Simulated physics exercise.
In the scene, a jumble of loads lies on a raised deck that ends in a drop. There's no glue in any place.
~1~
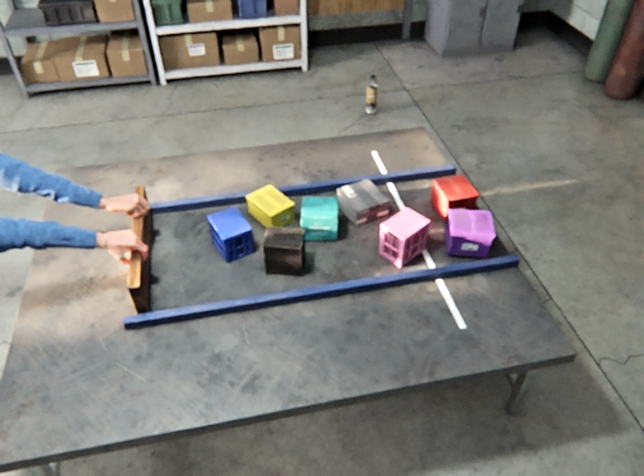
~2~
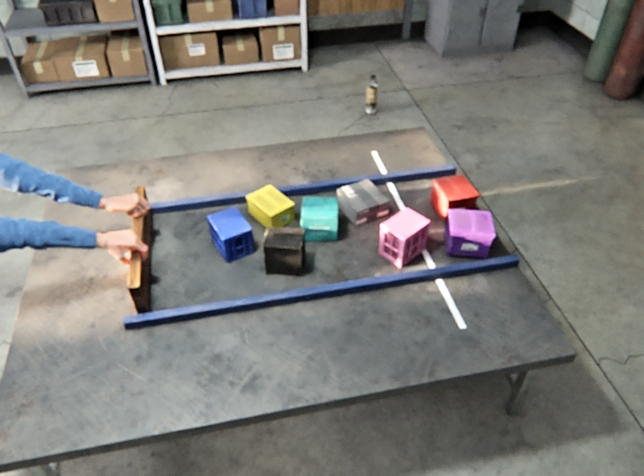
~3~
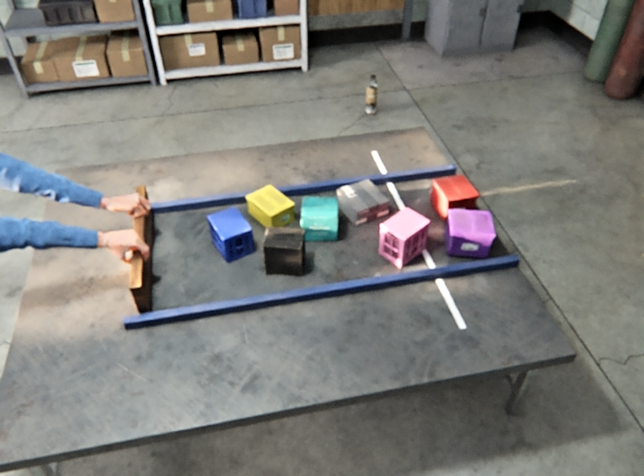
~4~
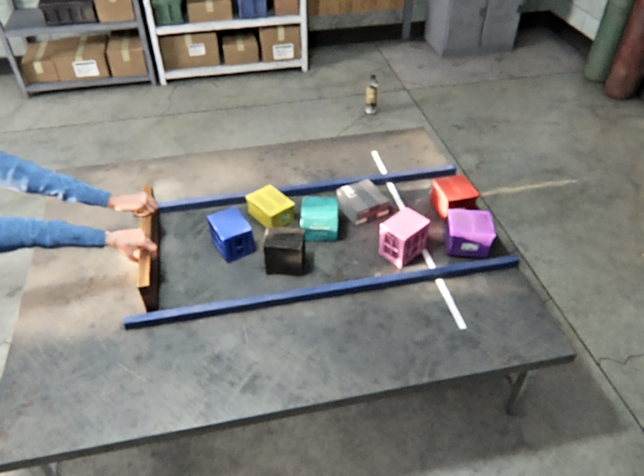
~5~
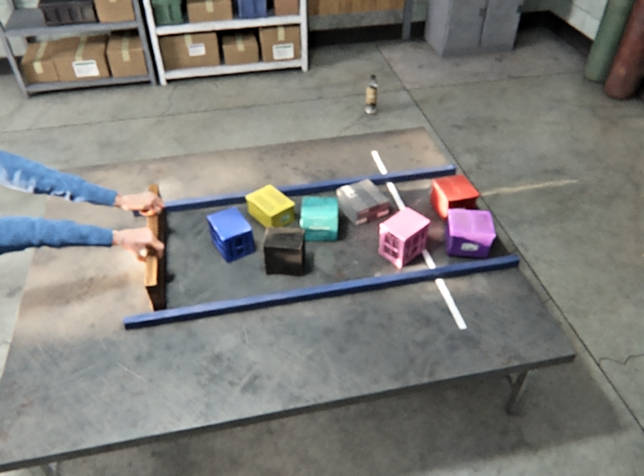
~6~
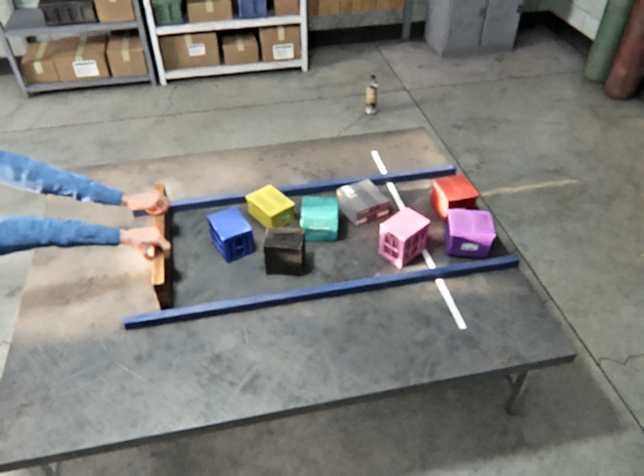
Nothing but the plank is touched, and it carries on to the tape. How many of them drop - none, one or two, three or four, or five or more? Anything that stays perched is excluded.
Count: One or two.
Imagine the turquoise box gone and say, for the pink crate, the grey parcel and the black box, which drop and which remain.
As for the pink crate, it keeps its place; the grey parcel keeps its place; the black box keeps its place.
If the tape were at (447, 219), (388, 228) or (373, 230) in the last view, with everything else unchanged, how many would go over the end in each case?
The counts come to 5, then 0, then 0.
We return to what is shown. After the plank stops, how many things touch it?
In contact: 3.
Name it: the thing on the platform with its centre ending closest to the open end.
That's the grey parcel.
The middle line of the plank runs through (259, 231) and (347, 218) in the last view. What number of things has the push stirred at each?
Tally: 3; 6.
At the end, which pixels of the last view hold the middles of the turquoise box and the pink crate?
Roughly (455, 206) for the first and roughly (471, 231) for the second.
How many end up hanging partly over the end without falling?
The count is 1.
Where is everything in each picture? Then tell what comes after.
Red tote (453, 199); purple tote (468, 234); pink crate (404, 238); plank (142, 247); tape (411, 224), in the first picture.
Purple tote (468, 234); turquoise box (320, 219), in the second picture.
Pink crate (404, 238); blue crate (231, 234), in the third picture.
Red tote (453, 199); yellow tote (271, 209), in the fourth picture.
Purple tote (468, 234); plank (156, 245), in the fifth picture.
Red tote (453, 199); purple tote (468, 234); pink crate (404, 238); plank (163, 244); tape (411, 224), in the sixth picture.
A little later, none off yet; red tote at rest near (453, 199); purple tote at rest near (468, 234); pink crate at rest near (404, 238).
When it is over, the number that fall off is one or two; down, purple tote and red tote.
